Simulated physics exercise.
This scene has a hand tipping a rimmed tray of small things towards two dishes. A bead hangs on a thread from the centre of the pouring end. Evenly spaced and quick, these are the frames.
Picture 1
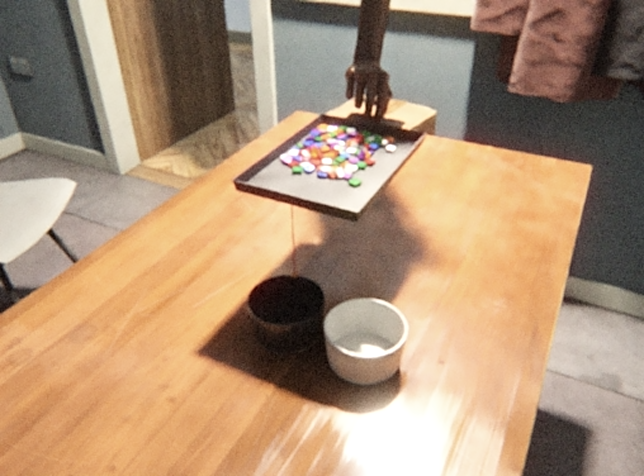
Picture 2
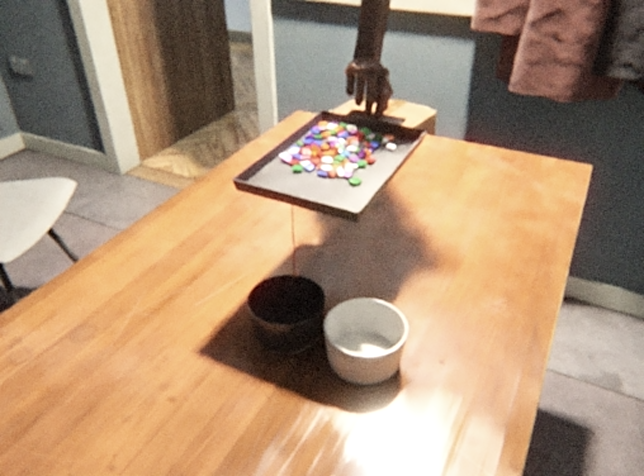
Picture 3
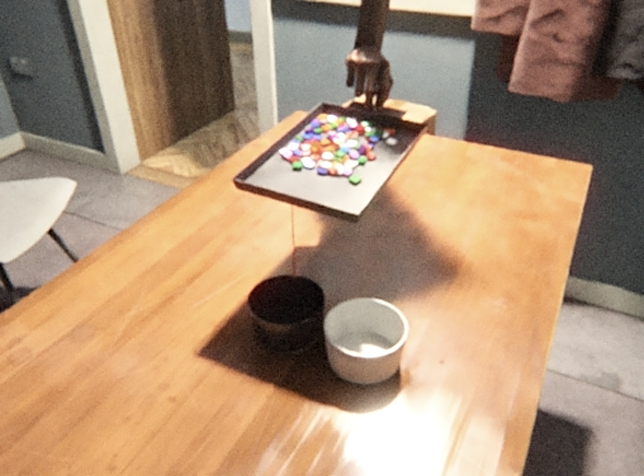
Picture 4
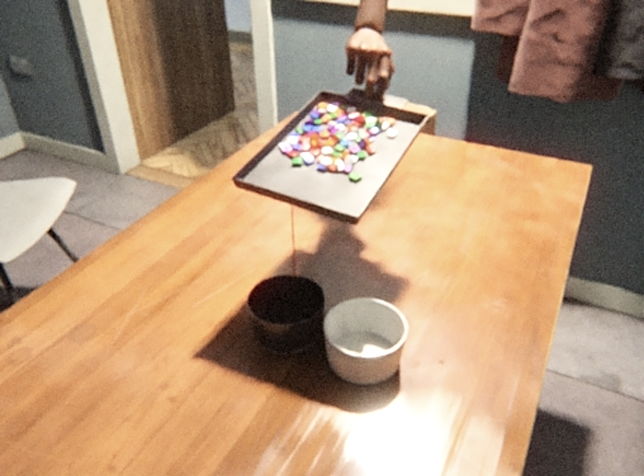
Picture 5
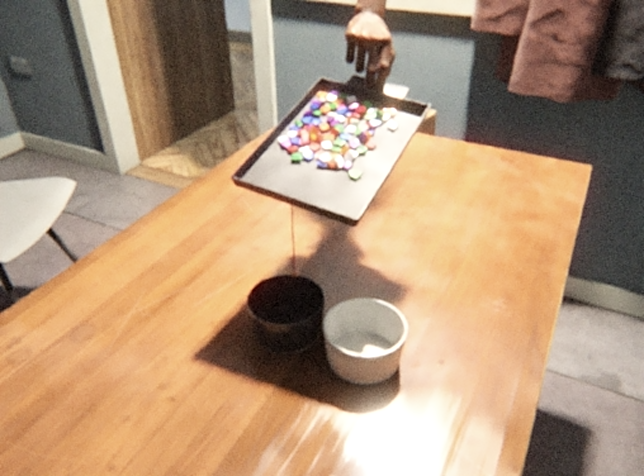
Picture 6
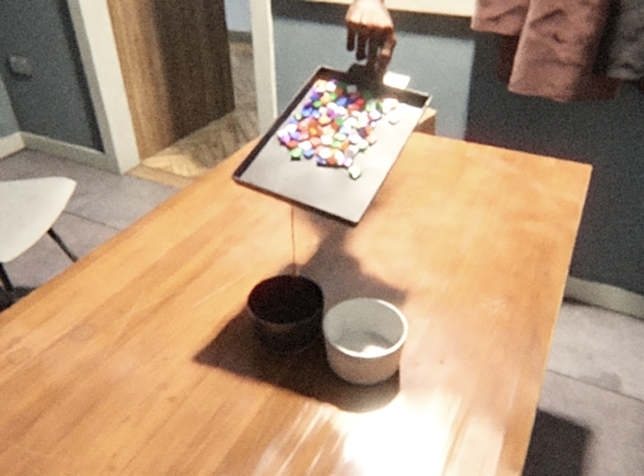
At the start, a hand holds a dark rimmed tray of colourful small tiles level above a wooden table with a dark dish and a white dish. The hand then raises the far end, gradually tipping the tray towards the dishes, its near right corner lowest, while the tiles remain on it.
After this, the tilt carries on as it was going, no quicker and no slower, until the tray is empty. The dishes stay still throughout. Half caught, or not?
Dishes get most.
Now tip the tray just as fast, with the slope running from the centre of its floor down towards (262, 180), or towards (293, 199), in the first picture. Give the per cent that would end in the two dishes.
Shares: About 0 in a hundred, then about 50 in a hundred.
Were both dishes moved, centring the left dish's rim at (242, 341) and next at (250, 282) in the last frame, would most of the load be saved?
Catch, run one: Below the halfway mark; run two: Past the halfway mark.
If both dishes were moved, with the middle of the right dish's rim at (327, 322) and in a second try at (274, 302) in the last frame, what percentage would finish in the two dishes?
It would be near 70 per cent first and near 10 per cent second.
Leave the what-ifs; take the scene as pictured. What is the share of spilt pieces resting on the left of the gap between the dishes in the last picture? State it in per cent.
About 20 per cent.
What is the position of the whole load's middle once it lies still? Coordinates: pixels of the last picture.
Roughly pixel (347, 344).
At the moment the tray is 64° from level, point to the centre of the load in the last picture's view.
In the last view, the load is centred close to (331, 210).
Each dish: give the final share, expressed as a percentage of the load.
Near 30 in a hundred for the left dish; near 50 for the right dish.
Just after the last frame, tray tipped steeply; the larger part on the tray; just a few in the right dish; about a tenth in the air.
A moment on, tray tipped past a quarter turn; roughly a third on the tray; roughly a quarter in the right dish; about a tenth in the left dish; just a few outside both; roughly a quarter in the air.
Further on, tray tipped past a quarter turn; roughly half in the right dish; roughly a quarter in the left dish; roughly a quarter outside both.
When it is over, tray tipped past a quarter turn; roughly half in the right dish; roughly a quarter in the left dish; roughly a quarter outside both.
